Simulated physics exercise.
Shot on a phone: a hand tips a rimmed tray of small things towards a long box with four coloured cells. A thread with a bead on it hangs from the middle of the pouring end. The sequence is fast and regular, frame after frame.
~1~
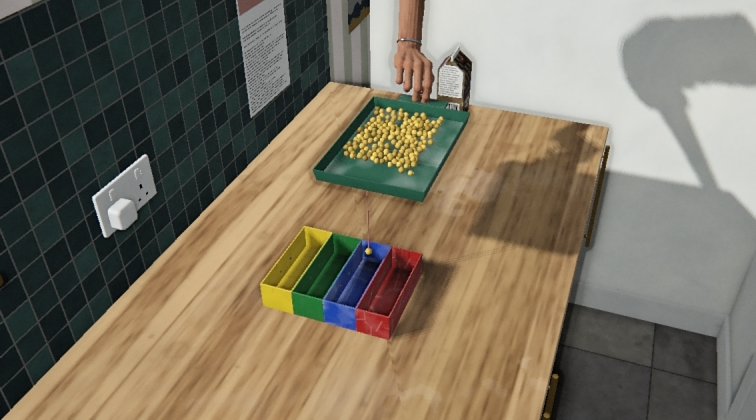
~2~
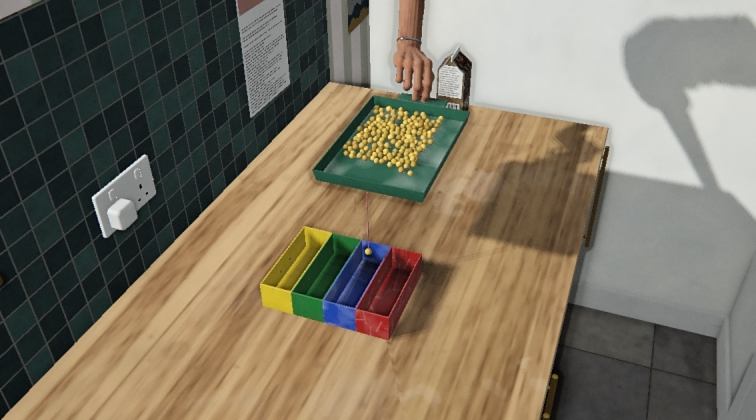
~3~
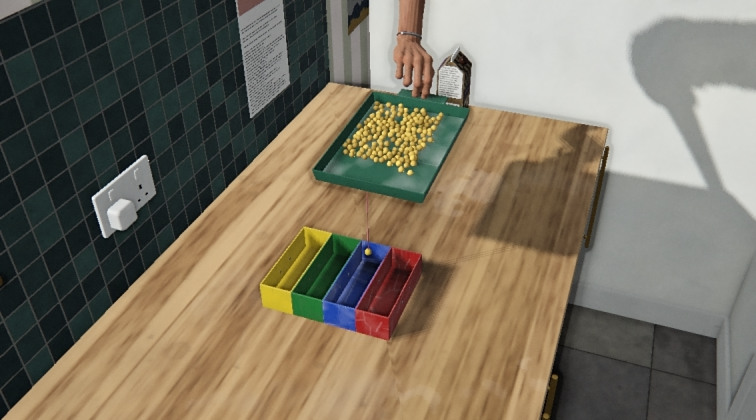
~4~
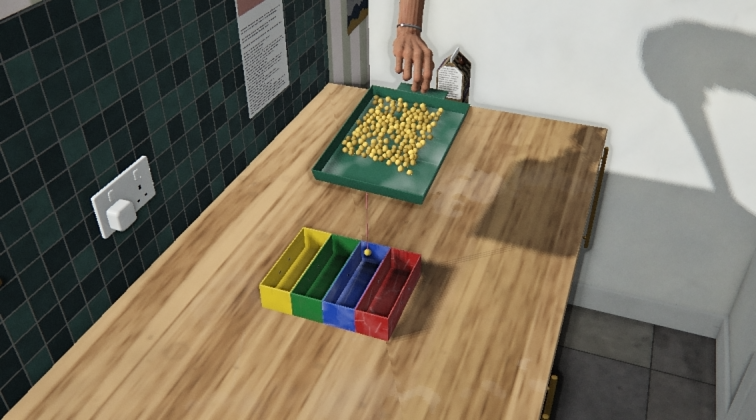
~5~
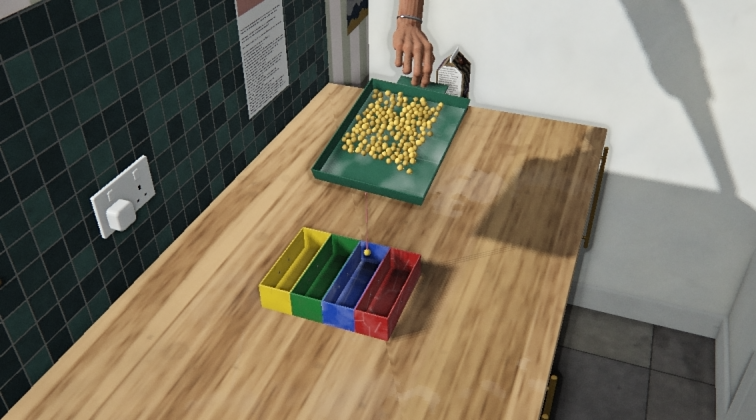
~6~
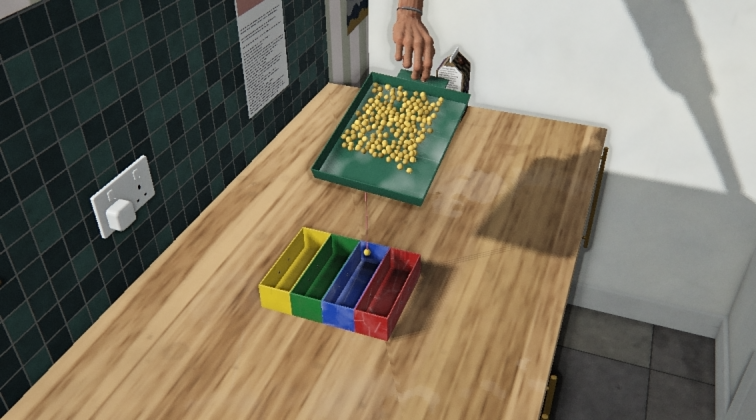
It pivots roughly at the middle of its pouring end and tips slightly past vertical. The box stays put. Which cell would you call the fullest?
I would call the red cell the fullest.
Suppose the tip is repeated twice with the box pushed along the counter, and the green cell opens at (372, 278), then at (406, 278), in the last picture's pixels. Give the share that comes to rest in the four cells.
First try: Around 100 percent; second try: Around 90 percent.
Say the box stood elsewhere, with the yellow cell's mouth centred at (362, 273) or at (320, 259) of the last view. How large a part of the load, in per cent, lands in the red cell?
Close to 0 in a hundred, then close to 50 in a hundred.
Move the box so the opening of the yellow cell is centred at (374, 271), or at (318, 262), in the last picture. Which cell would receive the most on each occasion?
The cell in green first, that red cell second.
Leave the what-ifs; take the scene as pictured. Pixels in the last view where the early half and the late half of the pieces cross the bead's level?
I'd place the first part at (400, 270) and the rest at (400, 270).
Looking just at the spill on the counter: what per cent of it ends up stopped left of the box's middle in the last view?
Close to 0 %.
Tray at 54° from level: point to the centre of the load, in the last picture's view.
In the last view, the load is centred close to (397, 171).
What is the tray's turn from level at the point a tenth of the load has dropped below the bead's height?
A tilt of roughly 100°.
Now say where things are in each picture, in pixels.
The first picture shows corners of the pouring end near (316, 169) and (423, 191), level; middle of the load near (399, 138), puffed corn balls; bead on its thread near (369, 251); yellow cell near (277, 297); green cell near (308, 305); blue cell near (340, 313); red cell near (373, 322).
The second picture shows corners of the pouring end near (316, 169) and (422, 191), level; middle of the load near (399, 137).
The third picture shows corners of the pouring end near (315, 169) and (422, 192), tipped barely, lowest at the right corner; middle of the load near (399, 135).
The fourth picture shows corners of the pouring end near (315, 169) and (422, 194), tipped a little, lowest at the right corner; middle of the load near (399, 132).
The fifth picture shows corners of the pouring end near (314, 168) and (421, 196), tipped a little, lowest at the right corner; middle of the load near (398, 128).
The sixth picture shows corners of the pouring end near (314, 168) and (421, 197), tipped a little, lowest at the right corner; middle of the load near (398, 125); yellow cell near (275, 298); green cell near (306, 306); blue cell near (338, 314); red cell near (371, 323).
Shortly afterwards, tray tipped steeply; all but a few on the tray; only a few falling or outside the box.
Next, tray tipped right over; all but a few on the tray; only a few in the blue cell; only a few falling or outside the box.
Some moments later, tray tipped past a quarter turn; near half in the red cell; a little in the blue cell; only a few in the green cell; near a third falling or outside the box.
In the end, tray tipped past a quarter turn; near half in the red cell; a little in the blue cell; only a few in the green cell; none at all in the yellow cell; near a third outside the box.
